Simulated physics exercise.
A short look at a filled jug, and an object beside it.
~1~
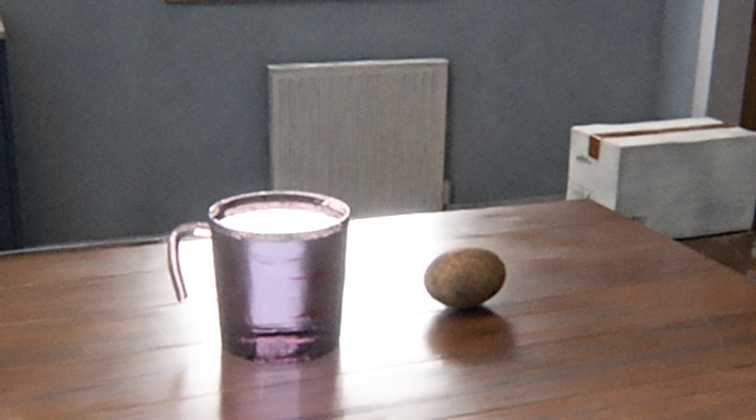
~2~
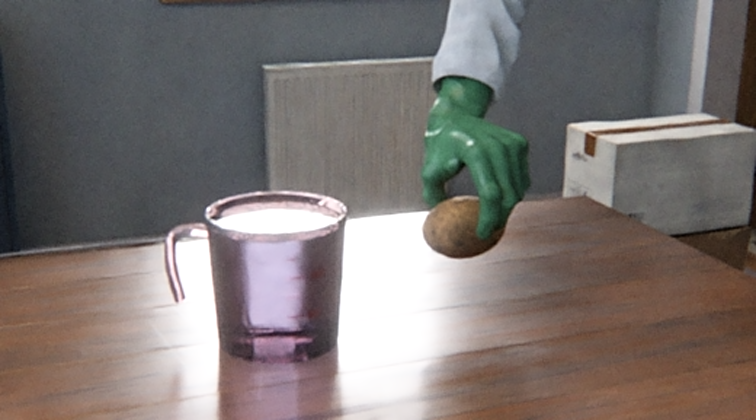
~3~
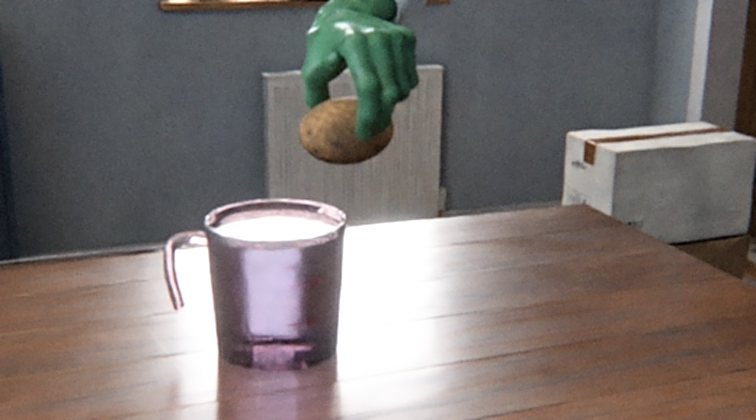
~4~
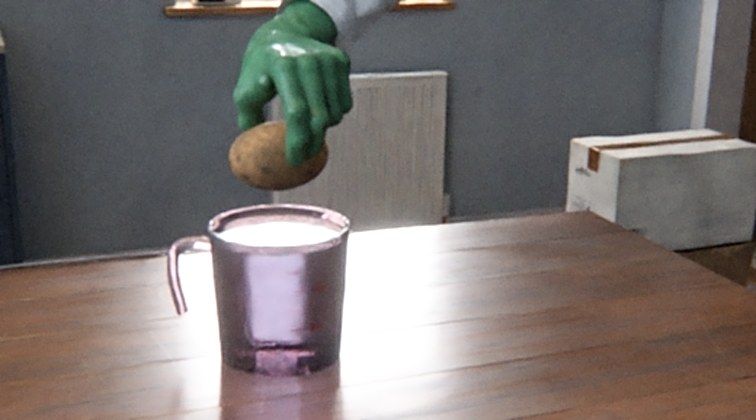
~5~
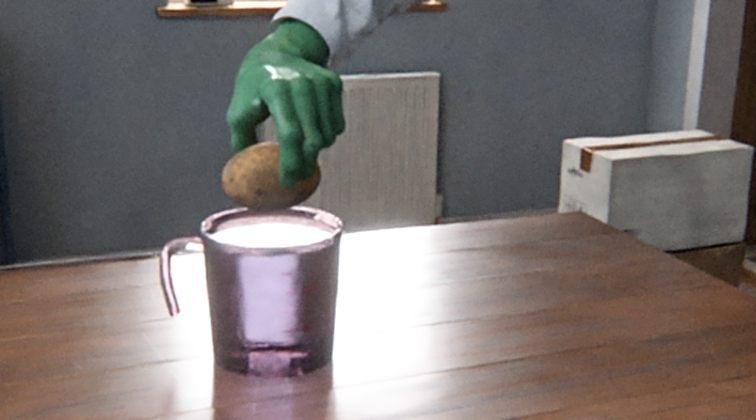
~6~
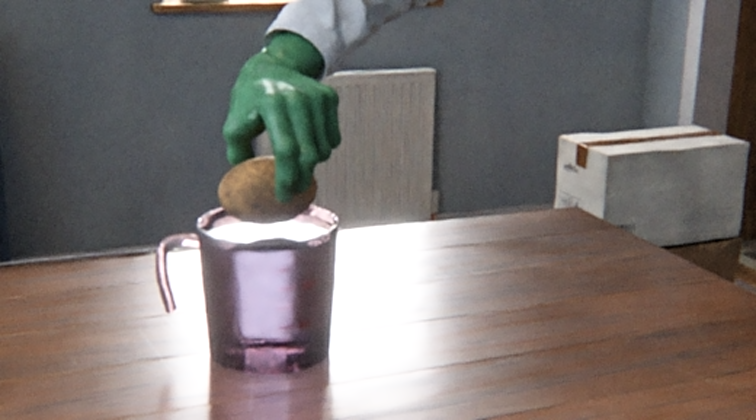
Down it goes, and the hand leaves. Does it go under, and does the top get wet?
The thing sinks; the jug runs over.
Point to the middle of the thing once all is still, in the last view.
Close to (269, 312).
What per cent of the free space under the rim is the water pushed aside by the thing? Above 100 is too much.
Close to 190 %.
Shortly, the potato enters the water; the jug is full to the brim.
Then, the potato goes on down; the jug is full to the brim; the top is wet.
At the finish, the potato is at the bottom; the jug is full to the brim; the top is wet.
